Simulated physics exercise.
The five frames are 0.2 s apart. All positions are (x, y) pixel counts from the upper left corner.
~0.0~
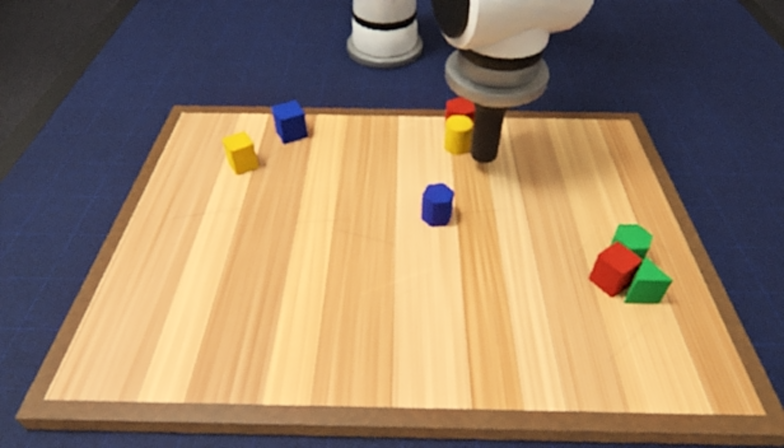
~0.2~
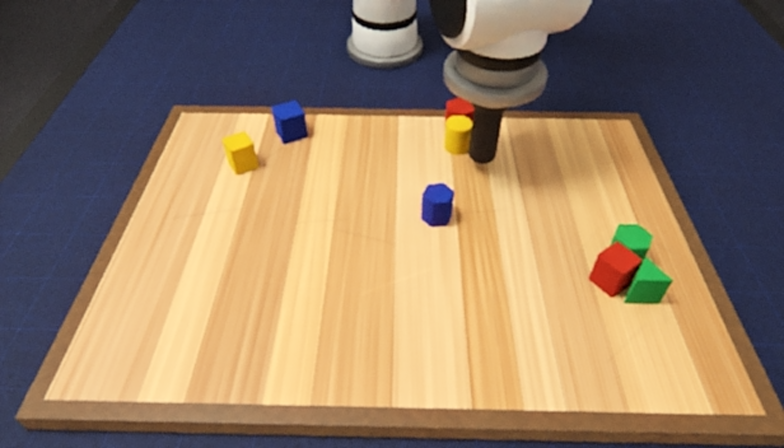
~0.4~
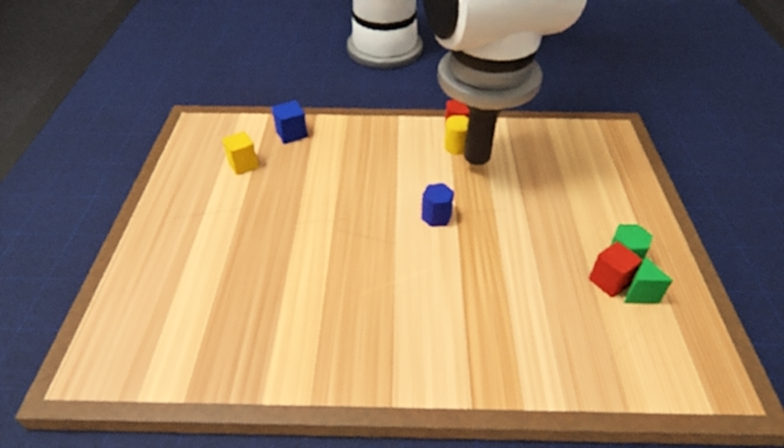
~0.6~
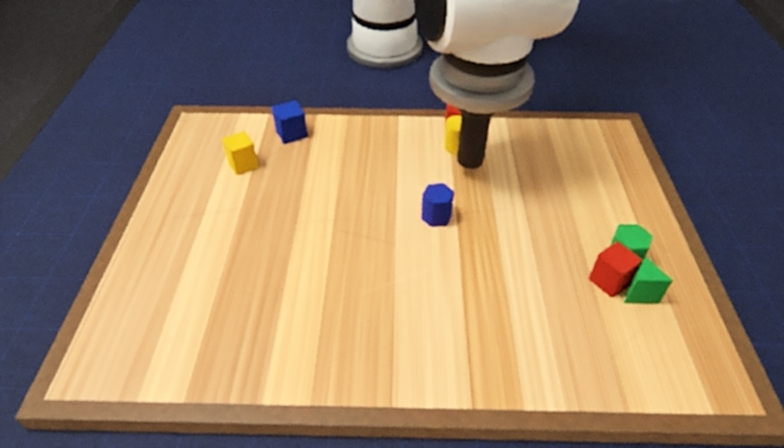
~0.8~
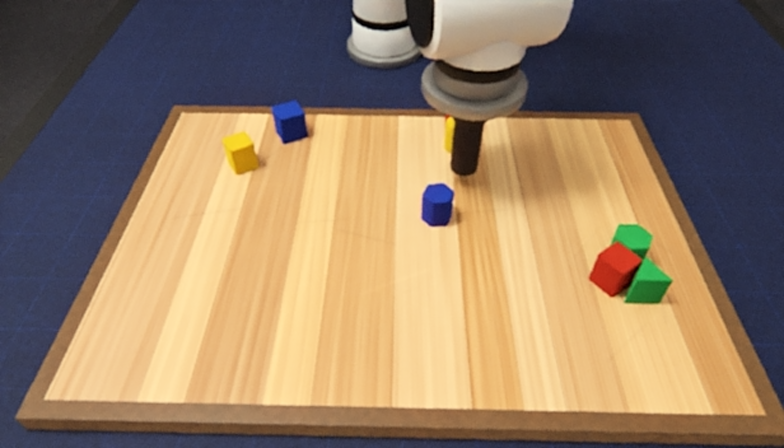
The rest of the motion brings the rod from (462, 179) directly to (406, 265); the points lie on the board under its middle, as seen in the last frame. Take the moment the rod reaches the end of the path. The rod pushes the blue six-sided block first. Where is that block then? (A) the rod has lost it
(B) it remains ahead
The correct letter is B.
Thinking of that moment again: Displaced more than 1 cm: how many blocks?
The count will be 1.
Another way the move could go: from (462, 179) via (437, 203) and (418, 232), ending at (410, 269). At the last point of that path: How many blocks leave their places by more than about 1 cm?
Going by the path, one of them shifts by more than about 1 cm.
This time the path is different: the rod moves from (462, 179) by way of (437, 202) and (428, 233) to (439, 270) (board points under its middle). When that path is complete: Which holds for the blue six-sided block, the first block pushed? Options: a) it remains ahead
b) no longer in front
The correct letter is a.
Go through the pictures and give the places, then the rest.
In the first frame, lower end of the rod (483, 156), tops of blocks, blue six-sided block (438, 192), yellow disc (459, 123).
In the second frame, rod (482, 157), blocks as before.
In the third frame, rod (477, 158), blocks as before.
In the fourth frame, rod (470, 162), blocks as before.
In the fifth frame, rod (463, 168), blue six-sided block (438, 192), yellow disc partly hidden.
The first path, step by step. One third of the way, rod (446, 195); blue six-sided block (434, 199).
Two thirds of the way, rod (428, 223); blue six-sided block (414, 230).
At the end, rod (407, 254); blue six-sided block (396, 264), turned 20° anticlockwise; yellow disc not moved.
